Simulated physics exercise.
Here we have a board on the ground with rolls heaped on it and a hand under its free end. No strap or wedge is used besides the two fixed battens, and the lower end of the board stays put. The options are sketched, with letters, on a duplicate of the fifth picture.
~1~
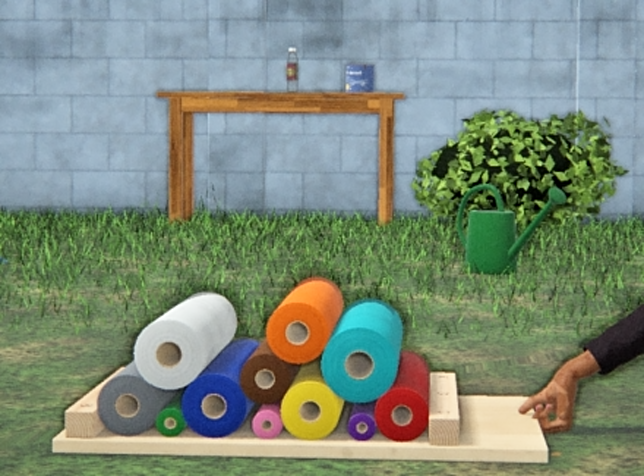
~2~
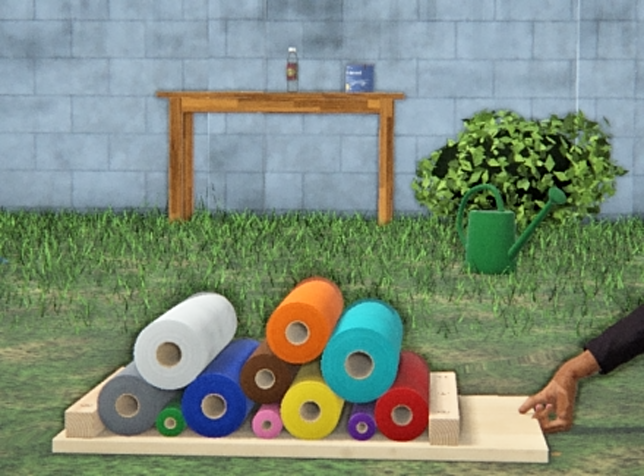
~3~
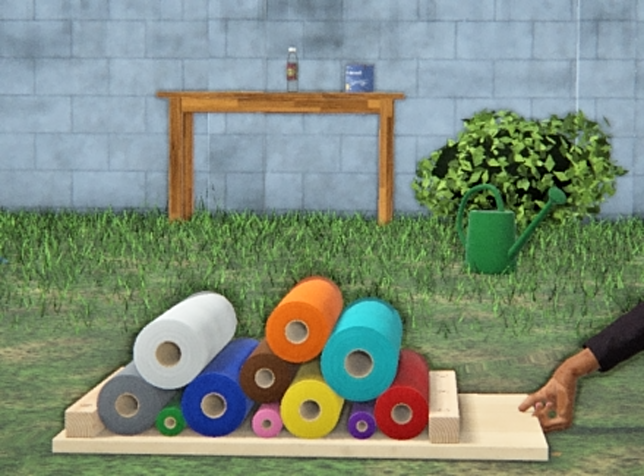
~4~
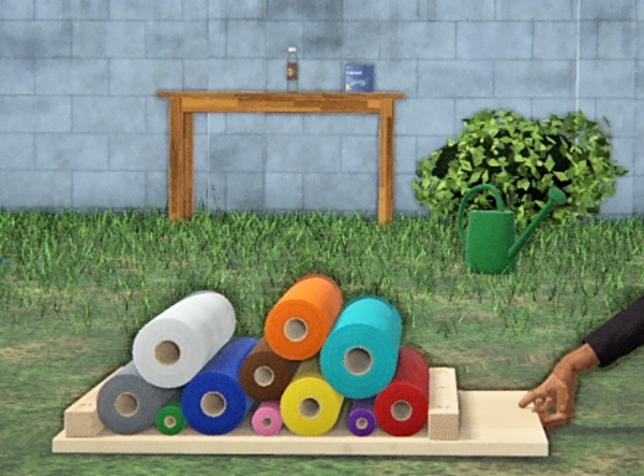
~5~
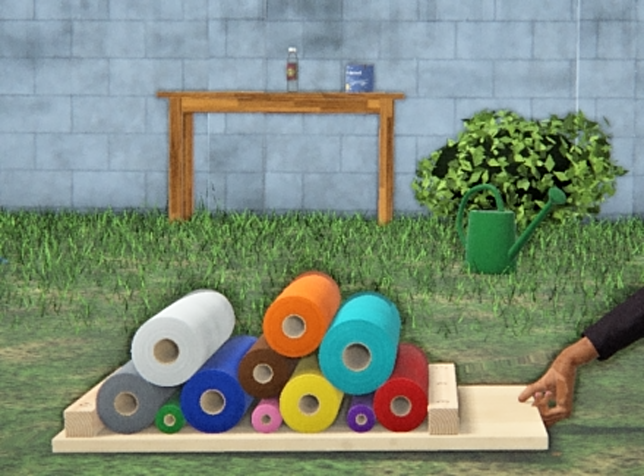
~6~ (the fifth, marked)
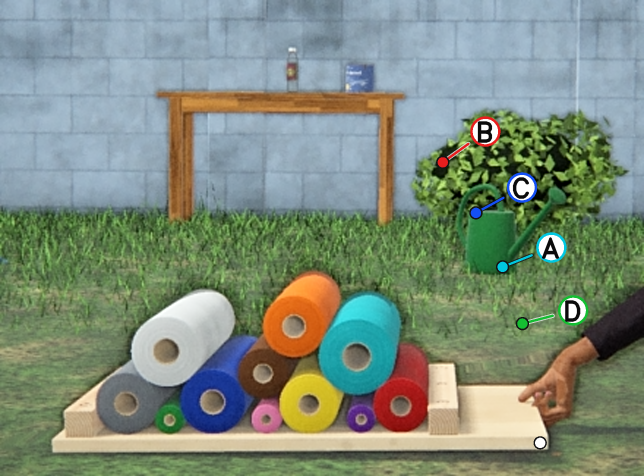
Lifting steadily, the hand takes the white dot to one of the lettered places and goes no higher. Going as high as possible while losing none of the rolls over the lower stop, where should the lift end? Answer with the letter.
Raise it to C.
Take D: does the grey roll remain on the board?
The grey roll: Yes.
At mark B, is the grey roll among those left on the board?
Yes, with B.
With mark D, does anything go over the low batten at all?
No, at D.
On the copy, A at (502, 267); B at (443, 162); C at (476, 213); D at (523, 324); the white dot at (540, 443).
On C. First, board at 17°.
Then, board at 30°.
Finally, board at 30°, none over the low batten.
By contrast, A none over the low batten; B two over the low batten (white, orange); D none over the low batten.
